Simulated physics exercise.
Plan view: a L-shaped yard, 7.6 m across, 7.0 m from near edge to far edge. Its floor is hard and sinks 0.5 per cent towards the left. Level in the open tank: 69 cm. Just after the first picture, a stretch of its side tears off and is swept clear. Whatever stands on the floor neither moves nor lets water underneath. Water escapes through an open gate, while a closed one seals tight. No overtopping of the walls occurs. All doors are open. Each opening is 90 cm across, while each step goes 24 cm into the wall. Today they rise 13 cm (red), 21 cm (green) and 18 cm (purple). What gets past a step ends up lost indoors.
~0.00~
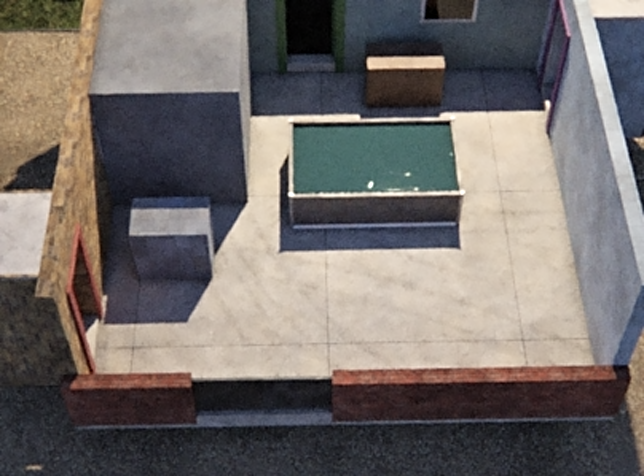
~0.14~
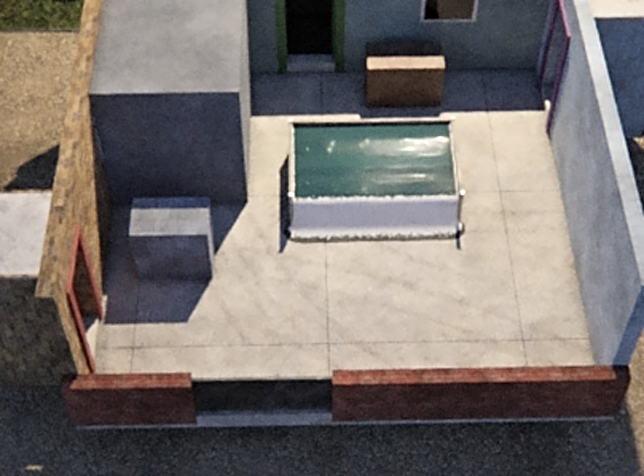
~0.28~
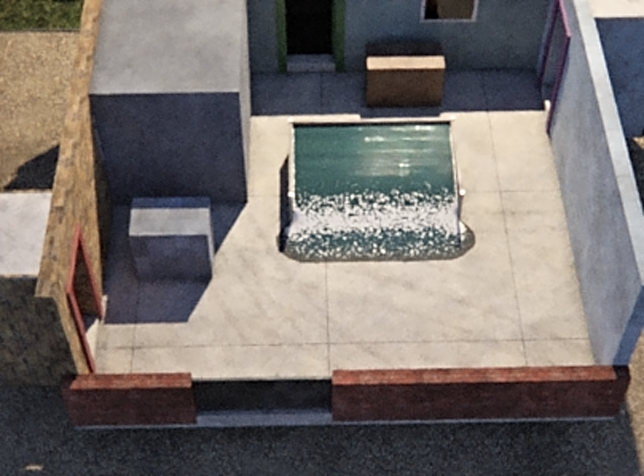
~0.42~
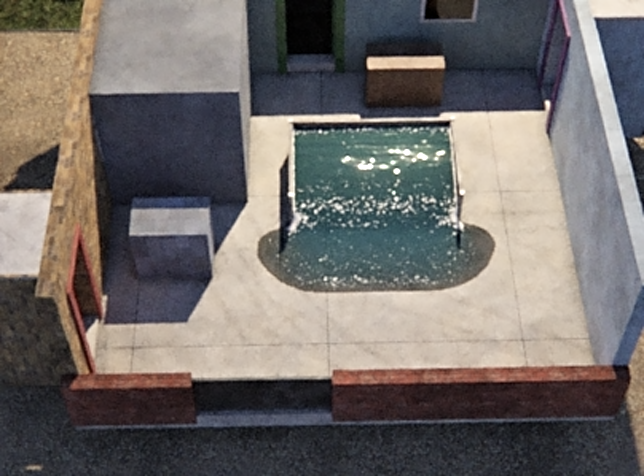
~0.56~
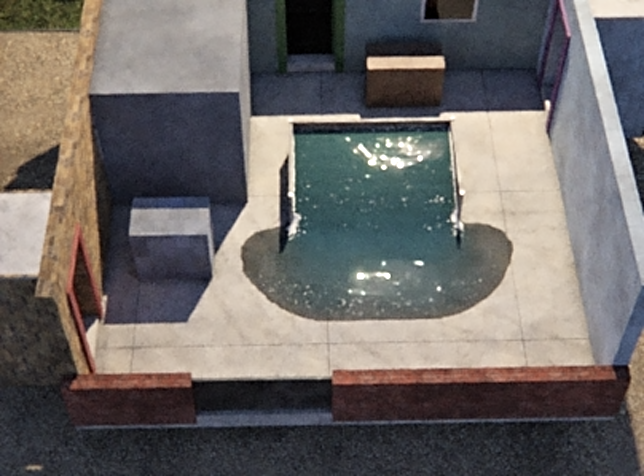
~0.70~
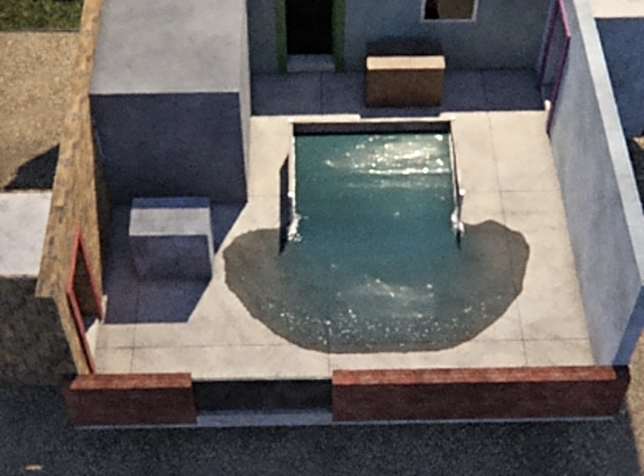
Open tank of green water losing its near side in a walled yard, water pouring out and spreading across the pale floor.
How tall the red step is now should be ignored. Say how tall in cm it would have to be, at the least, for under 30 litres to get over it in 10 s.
Some 19 cm would be enough.
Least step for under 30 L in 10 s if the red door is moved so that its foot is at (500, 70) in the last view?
Close to 9.5 cm at the least.
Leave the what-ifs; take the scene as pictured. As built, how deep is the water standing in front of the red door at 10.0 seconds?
It works out to about 12.0 centimetres deep.
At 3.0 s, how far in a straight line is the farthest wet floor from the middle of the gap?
The front is some 5.6 m out.
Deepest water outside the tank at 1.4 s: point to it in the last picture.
Around pixel (381, 398).
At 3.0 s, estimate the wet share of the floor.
Wet share: Near 50 %.
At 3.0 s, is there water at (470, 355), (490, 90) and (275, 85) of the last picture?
Awash; untouched; untouched.
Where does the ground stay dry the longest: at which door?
The green door.
After 1.4 s water covers 45 % of the floor, deepest (43 cm) near (381, 398); it has not reached the red door.
After 3.0 s water covers 50 % of the floor, deepest (38 cm) near (90, 404); 21 cm at the red door, 2 litres in over its 13 cm step.
After 10.0 s water covers 100 % of the floor, deepest (12 cm) near (102, 304); 12 cm at the red door, 92 litres in over its 13 cm step.
At the red door as built, the water arrived by 2.6 s and peaked near 25 cm at 3.4 s.
With a step of 15.5 cm, 57 litres would have come in within the 10 s; with 20.5 cm, 19 litres. So under 30 litres takes about 19 cm.
